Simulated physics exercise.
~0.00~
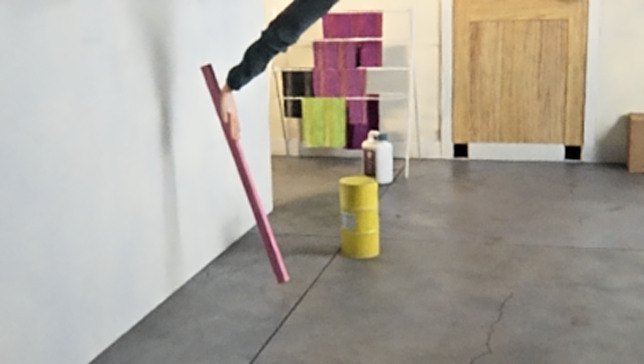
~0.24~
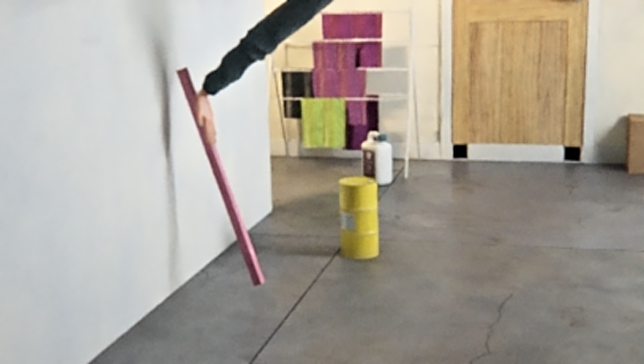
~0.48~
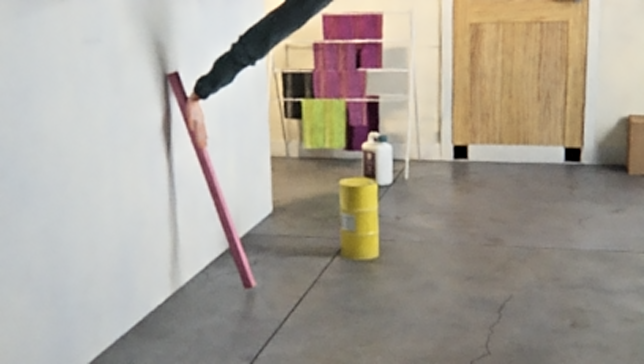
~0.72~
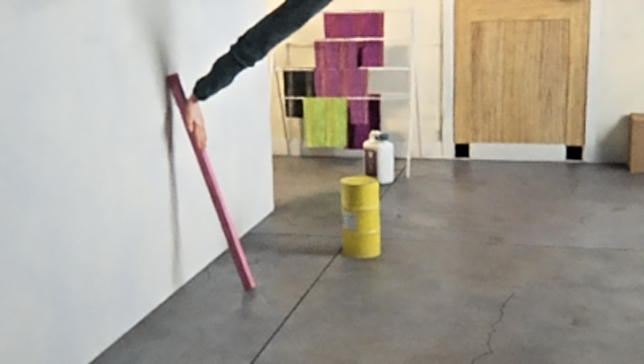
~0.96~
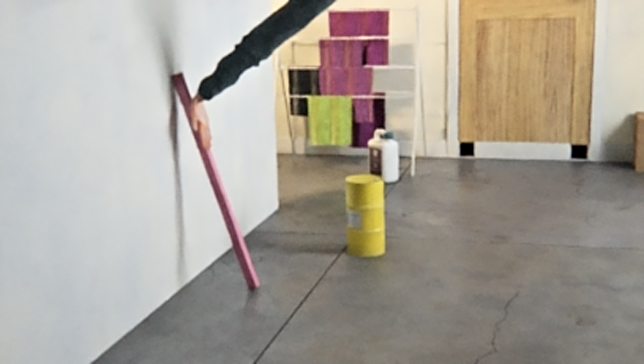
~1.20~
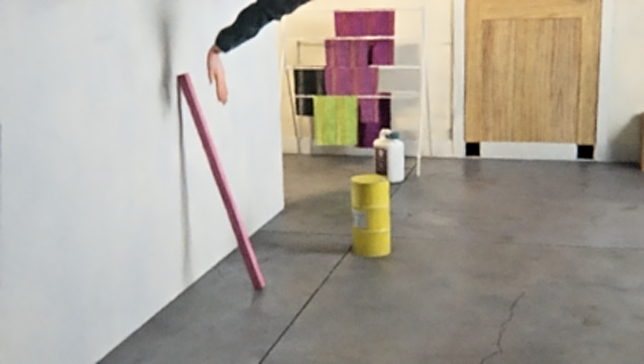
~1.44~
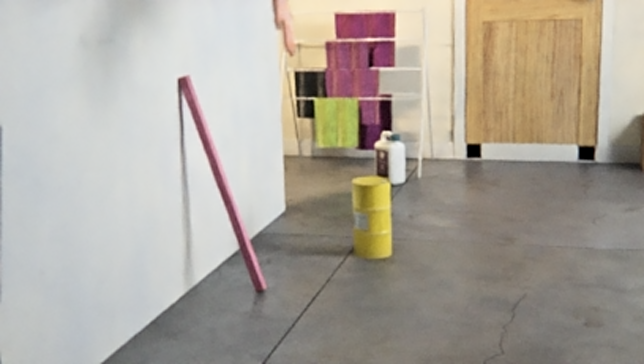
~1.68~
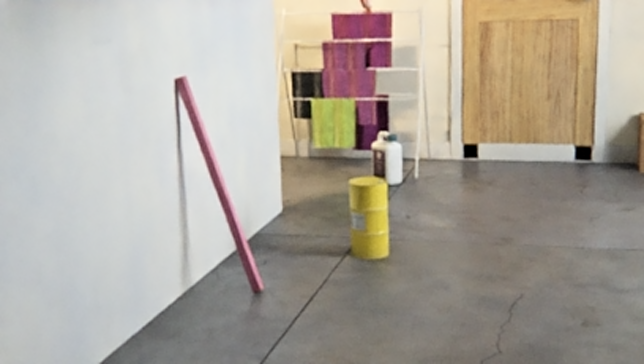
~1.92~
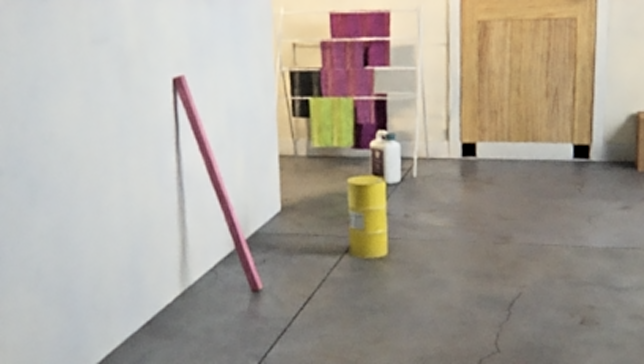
In a room with a grey concrete floor, a hand moves a pink pole left and leans it against a white wall near a yellow canister, then lets go and withdraws, and the pole stays leaning in place.
